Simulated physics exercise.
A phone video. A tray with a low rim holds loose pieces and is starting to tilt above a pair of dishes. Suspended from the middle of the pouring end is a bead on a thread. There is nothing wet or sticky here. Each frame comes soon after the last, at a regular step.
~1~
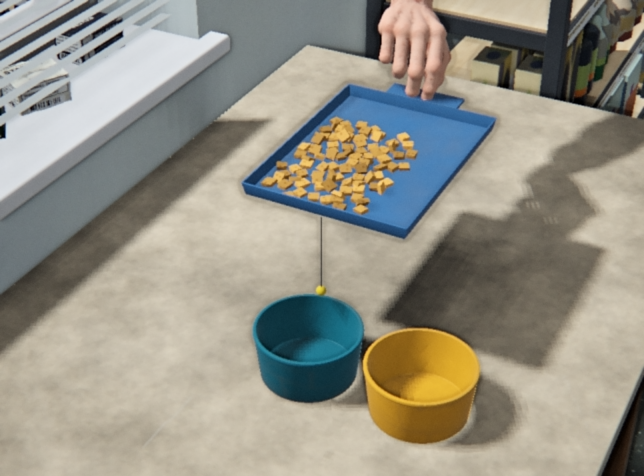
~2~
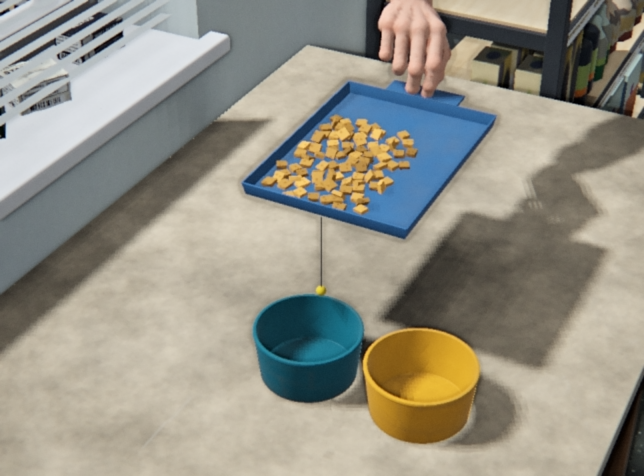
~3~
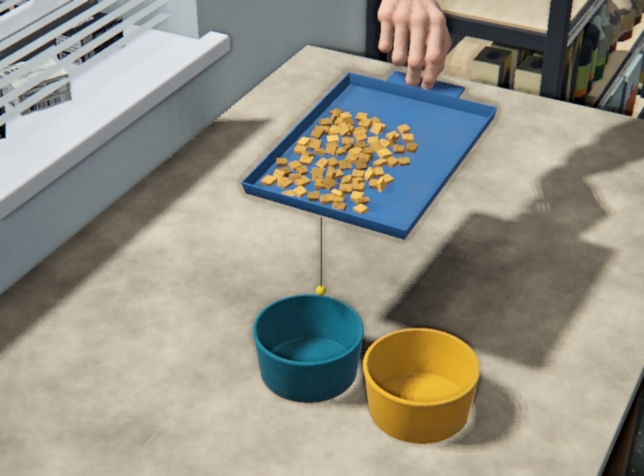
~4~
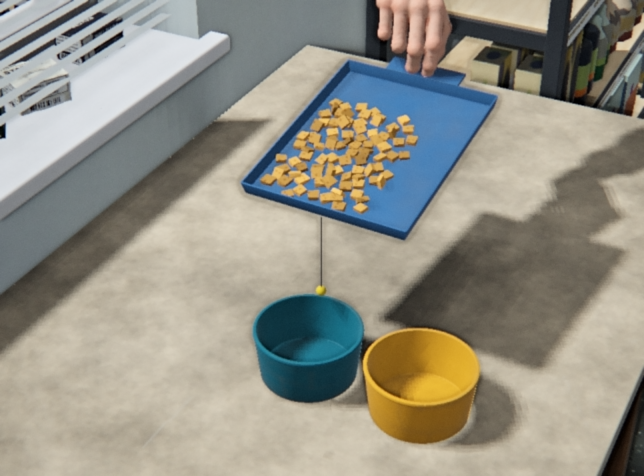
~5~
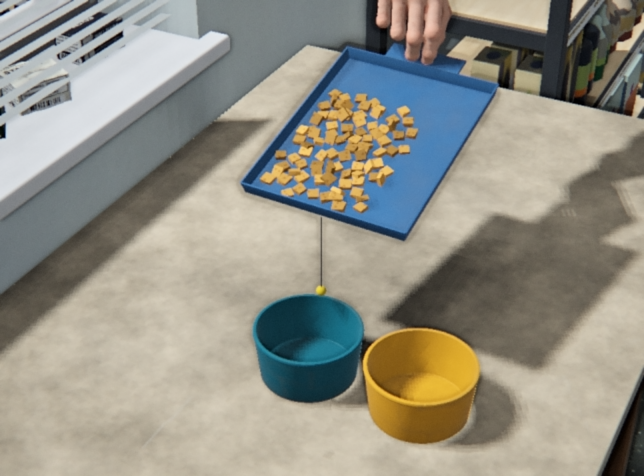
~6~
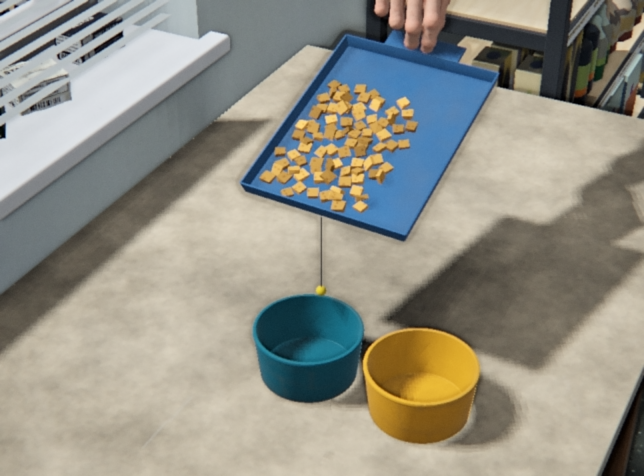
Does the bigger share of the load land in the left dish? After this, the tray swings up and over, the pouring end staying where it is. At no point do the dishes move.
Pretty sure the heavier pile builds up on the left there.
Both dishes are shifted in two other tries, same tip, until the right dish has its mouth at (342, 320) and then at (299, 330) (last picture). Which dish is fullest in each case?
The first time the right-side one comes out ahead, then the right-side one the second time.
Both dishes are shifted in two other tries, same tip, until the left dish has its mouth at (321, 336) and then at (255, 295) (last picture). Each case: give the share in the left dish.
First try: Roughly 60 per cent; second try: Roughly 30 per cent.
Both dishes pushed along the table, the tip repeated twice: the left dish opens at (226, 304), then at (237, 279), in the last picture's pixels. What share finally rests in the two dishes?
About 80% and about 50%.
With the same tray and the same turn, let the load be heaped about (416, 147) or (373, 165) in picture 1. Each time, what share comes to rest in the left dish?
First case around 50 %, second case around 60 %.
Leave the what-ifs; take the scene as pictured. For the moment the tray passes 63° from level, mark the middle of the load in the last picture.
Its middle sits at about pixel (322, 191).
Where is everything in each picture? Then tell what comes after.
The first picture shows corners of the pouring end near (245, 182) and (405, 226), level; middle of the load near (352, 164), cereal squares; left dish near (283, 377); right dish near (398, 417); bead on its thread near (321, 291).
The second picture shows corners of the pouring end near (245, 182) and (405, 227), level; middle of the load near (352, 162).
The third picture shows corners of the pouring end near (245, 182) and (405, 228), tipped barely, lowest at the right corner; middle of the load near (352, 159).
The fourth picture shows corners of the pouring end near (245, 182) and (404, 229), tipped a little, lowest at the right corner; middle of the load near (352, 154).
The fifth picture shows corners of the pouring end near (244, 181) and (404, 230), tipped a little, lowest at the right corner; middle of the load near (352, 149).
The sixth picture shows corners of the pouring end near (244, 182) and (404, 232), tipped clearly, lowest at the right corner; middle of the load near (351, 144); left dish near (283, 377); right dish near (398, 417).
Shortly afterwards, tray tipped steeply; all but a few on the tray; only a few in the air.
Next, tray tipped past a quarter turn; near a quarter on the tray; only a few in the right dish; near a quarter in the left dish; a little outside both; near a third in the air.
Some moments later, tray tipped past a quarter turn; a little in the right dish; near two thirds in the left dish; near a quarter outside both.
In the end, tray tipped past a quarter turn; a little in the right dish; near two thirds in the left dish; near a quarter outside both.
